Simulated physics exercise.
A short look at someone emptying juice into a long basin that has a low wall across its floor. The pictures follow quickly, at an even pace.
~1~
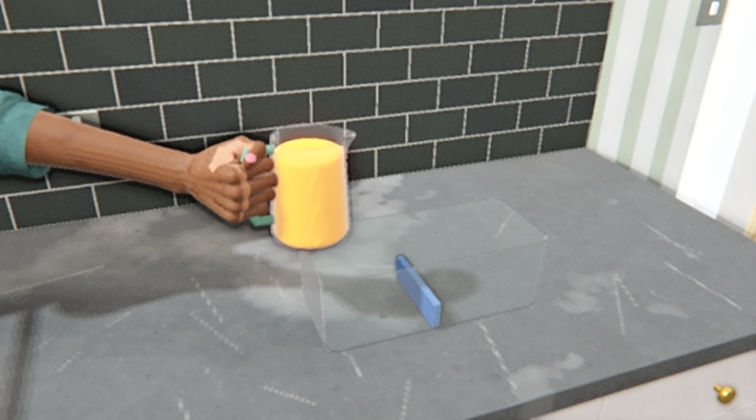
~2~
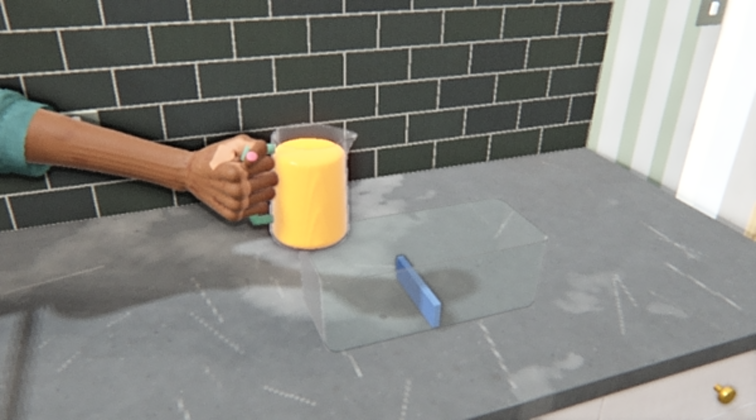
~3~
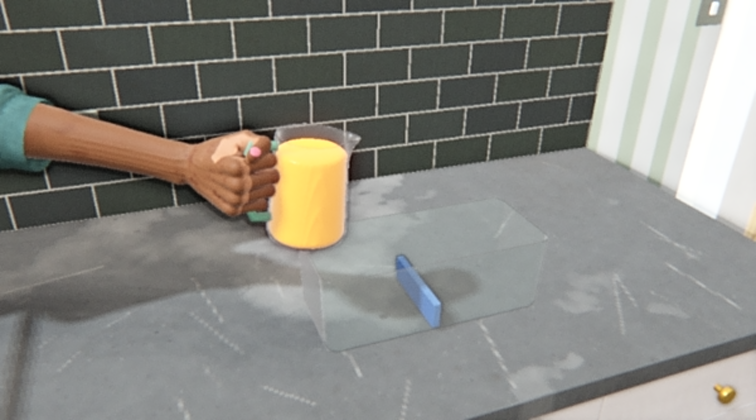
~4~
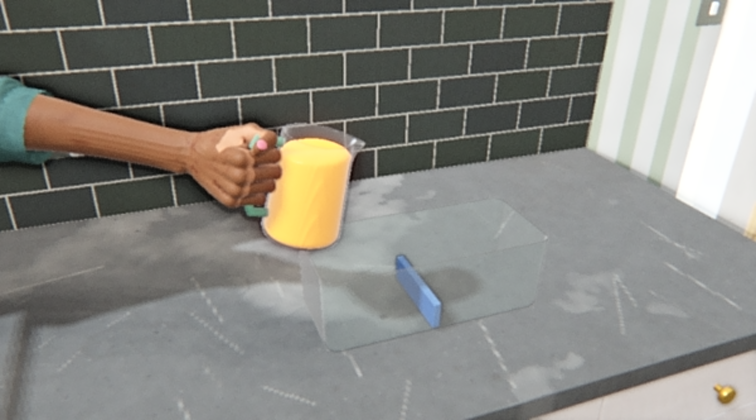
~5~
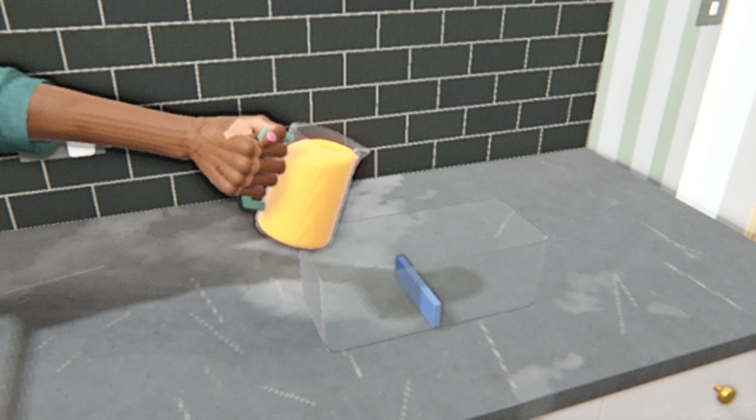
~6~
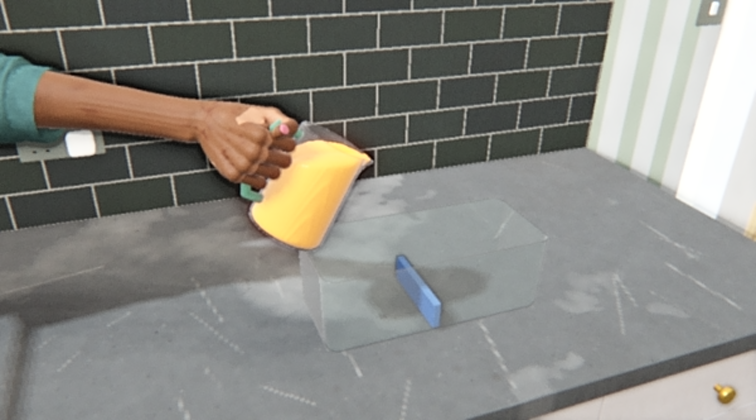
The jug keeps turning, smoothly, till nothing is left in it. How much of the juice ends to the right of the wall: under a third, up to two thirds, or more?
In the end less than a third is right of the wall.
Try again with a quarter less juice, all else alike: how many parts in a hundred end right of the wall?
Close to 10 per cent.
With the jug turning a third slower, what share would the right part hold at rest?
Close to 15 per cent.
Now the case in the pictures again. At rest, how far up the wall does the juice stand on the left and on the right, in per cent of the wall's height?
Left about 70, right about 10.
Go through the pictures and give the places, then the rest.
In the first frame, tilt 0°; pouring edge (355, 132); surface from (273, 155) to (342, 146); the long basin's rim runs from (310, 257) to (525, 218); the wall's top is at (418, 280).
In the second frame, tilt 1°; pouring edge (356, 133); surface from (274, 153) to (343, 147).
In the third frame, tilt 6°; pouring edge (359, 136); surface from (277, 153) to (345, 148).
In the fourth frame, tilt 12°; pouring edge (364, 142); surface from (277, 165) to (348, 148).
In the fifth frame, tilt 21°; pouring edge (369, 150); surface from (271, 181) to (356, 150).
In the sixth frame, tilt 31°; pouring edge (373, 160); surface from (269, 183) to (366, 153).
A moment on, the jug is tipped on its side and 74 per cent is still to pour, 9 is left of the wall and 1 right of it.
Next, the jug is tipped on its side and 38 per cent is still to pour, 42 is left of the wall and 5 right of it.
Then the jug is tipped on its side and 16 per cent is still to pour, 61 is left of the wall and 16 right of it.
Later the jug is tipped on its side and 7 per cent is still to pour, 73 is left of the wall and 17 right of it.
In the end 80 per cent lies left of the wall, 18 right of it and 1 outside.
